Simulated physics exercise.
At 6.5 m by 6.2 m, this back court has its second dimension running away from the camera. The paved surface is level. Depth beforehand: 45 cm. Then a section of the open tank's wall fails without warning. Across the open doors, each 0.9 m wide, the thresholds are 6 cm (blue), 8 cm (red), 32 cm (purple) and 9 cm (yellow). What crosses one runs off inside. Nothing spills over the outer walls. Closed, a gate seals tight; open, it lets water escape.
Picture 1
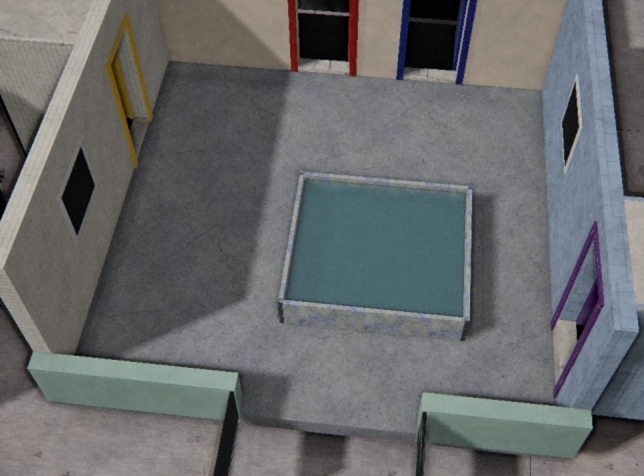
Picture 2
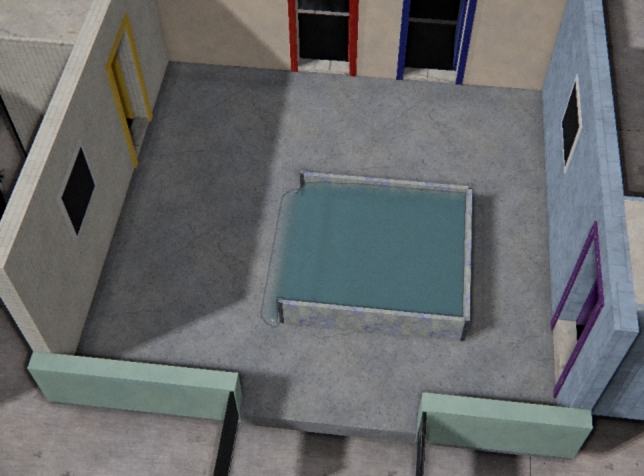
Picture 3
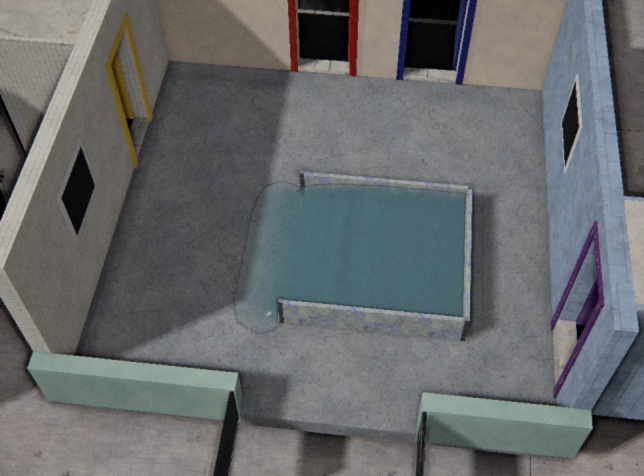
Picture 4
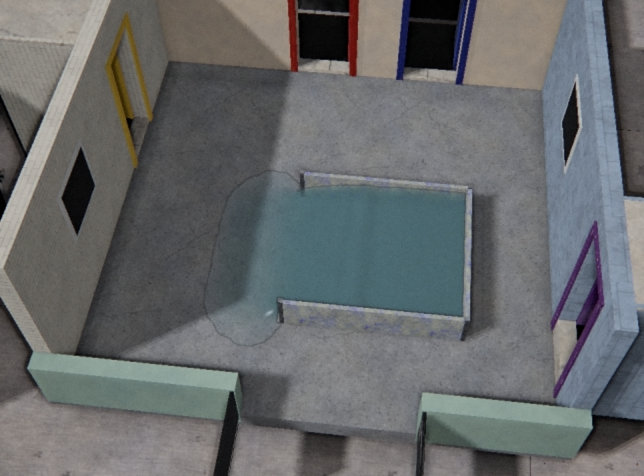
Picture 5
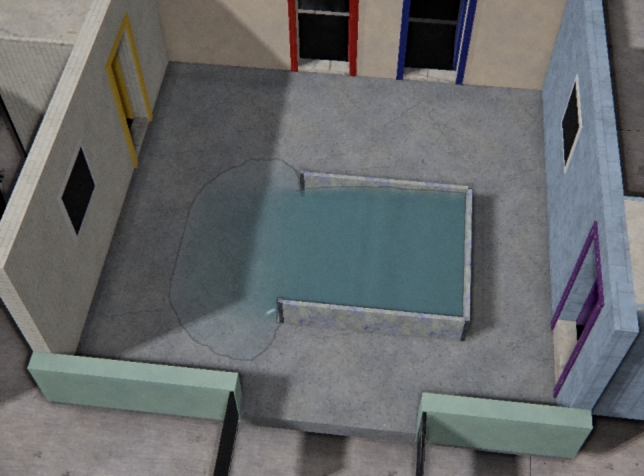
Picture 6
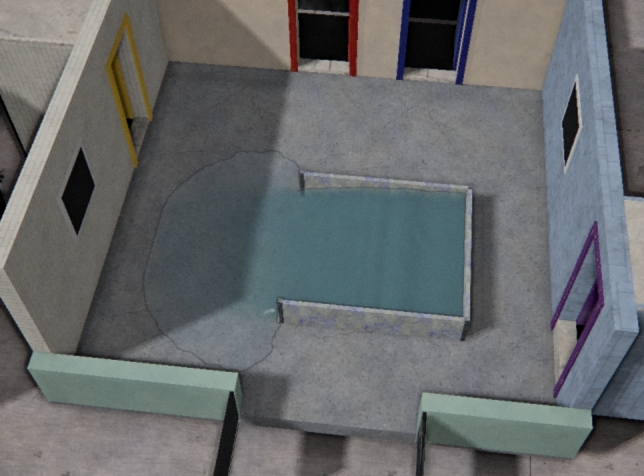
In a paved back court enclosed by walls with coloured doorways, an open tank of still blue-green water stands near the middle. Its left side disappears and water pours out through the gap, spreading leftward over the paving in a thin, rounded sheet that widens towards the pale left wall.
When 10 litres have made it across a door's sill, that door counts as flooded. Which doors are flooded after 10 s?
Door by door: The blue door is not flooded; the red door is not flooded; the purple door is not flooded; the yellow door is flooded.
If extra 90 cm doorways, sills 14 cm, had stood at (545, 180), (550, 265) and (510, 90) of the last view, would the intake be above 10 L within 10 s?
Well, the first is on the low side, the second is on the low side, and the third is on the low side.
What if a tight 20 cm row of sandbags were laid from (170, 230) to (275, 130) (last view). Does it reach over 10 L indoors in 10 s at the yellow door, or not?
Outcome - yellow: Pass.
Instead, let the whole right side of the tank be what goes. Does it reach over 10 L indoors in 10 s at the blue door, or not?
Well, at blue it would be too much.
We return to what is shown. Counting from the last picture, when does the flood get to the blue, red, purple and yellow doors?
So, blue at 4.0 s, then red at 3.2 s, purple at 5.0 s, and yellow at 0.8 s.
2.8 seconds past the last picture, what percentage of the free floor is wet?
Near 40 per cent is wet.
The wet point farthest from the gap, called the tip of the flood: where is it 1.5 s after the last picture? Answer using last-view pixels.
Near (162, 85).
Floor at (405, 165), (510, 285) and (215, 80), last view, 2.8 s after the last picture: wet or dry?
Status of the three spots: Free of it, free of it, inundated.
Then, 0.7 s after the last picture water covers 30 % of the floor and is deepest (28 cm) near (113, 237); blue door not reached, red door not reached, purple door not reached, yellow door not reached.
Then, 1.5 s after the last picture water covers 35 % of the floor and is deepest (33 cm) near (72, 367); blue door not reached, red door not reached, purple door not reached, yellow door 16 cm at the sill, 3 L in.
Then, 2.8 s after the last picture water covers 40 % of the floor and is deepest (28 cm) near (72, 367); blue door not reached, red door not reached, purple door not reached, yellow door 15 cm at the sill, 29 L in.
Then, 5.3 s after the last picture water covers 80 % of the floor and is deepest (16 cm) near (157, 100); blue door 3 cm at the sill, 0 L in, red door 7 cm at the sill, 0 L in, purple door 6 cm at the sill, 0 L in, yellow door 9 cm at the sill, 44 L in.
Then, 9.3 s after the last picture water covers 100 % of the floor and is deepest (12 cm) near (488, 262); blue door 4 cm at the sill, 0 L in, red door 6 cm at the sill, 0 L in, purple door 7 cm at the sill, 0 L in, yellow door 7 cm at the sill, 45 L in.
